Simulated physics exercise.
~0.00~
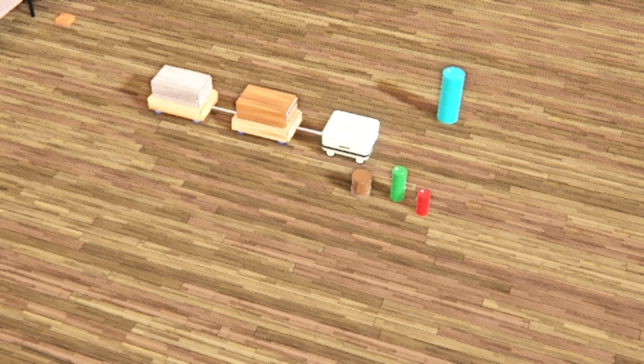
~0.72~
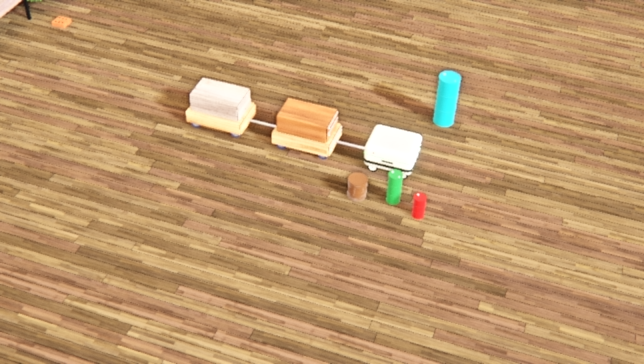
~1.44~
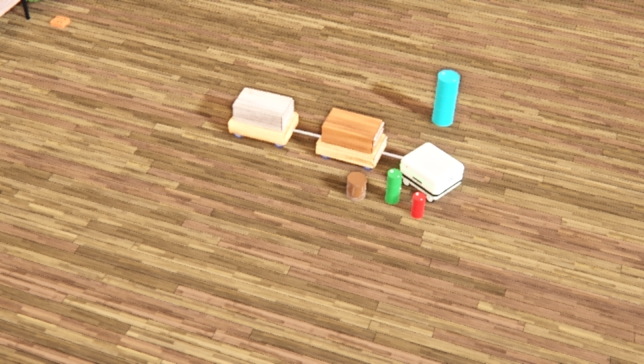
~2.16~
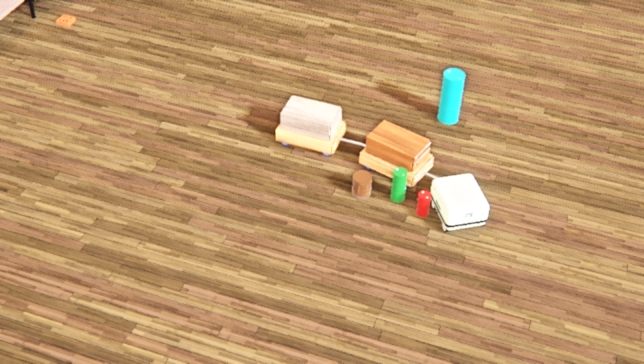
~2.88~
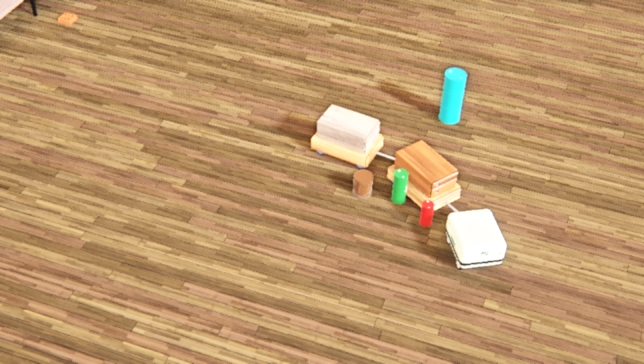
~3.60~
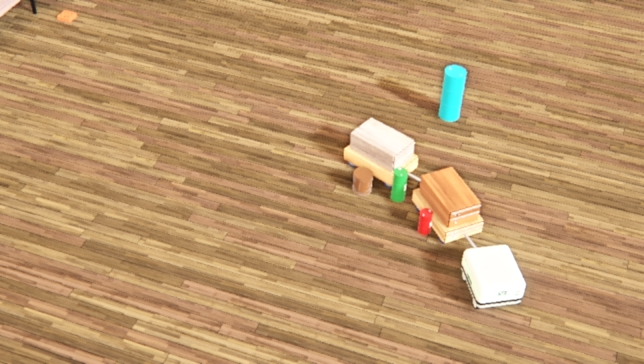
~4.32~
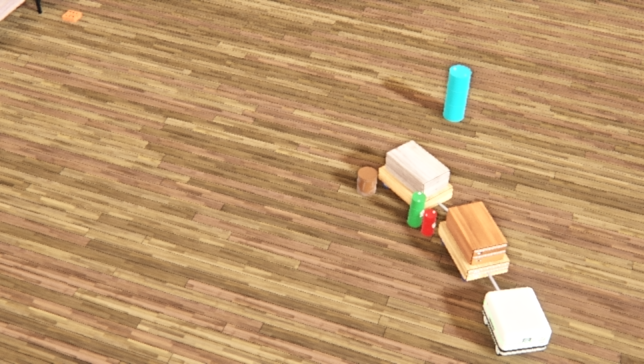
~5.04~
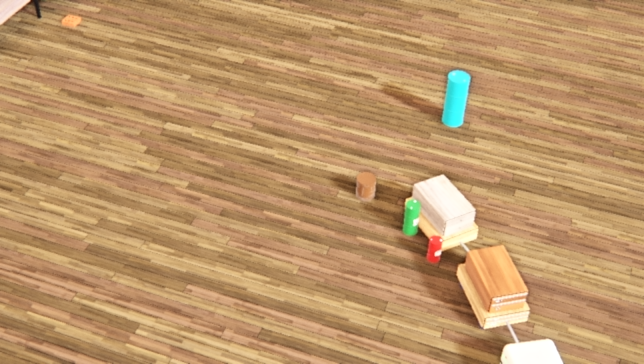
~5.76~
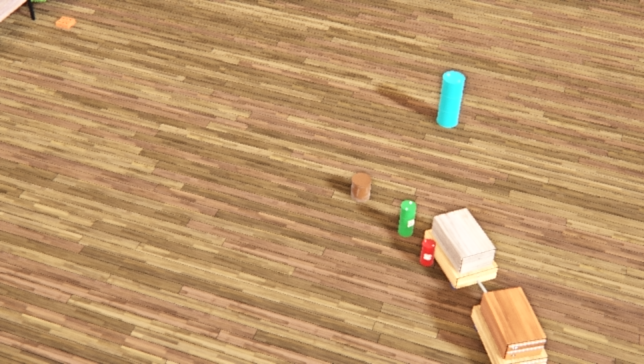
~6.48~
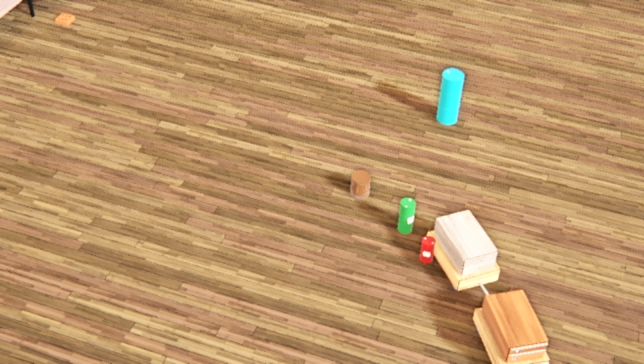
On a wood floor, a white tug pulling two loaded carts curves right, the carts shoving green and red canisters aside, still upright.
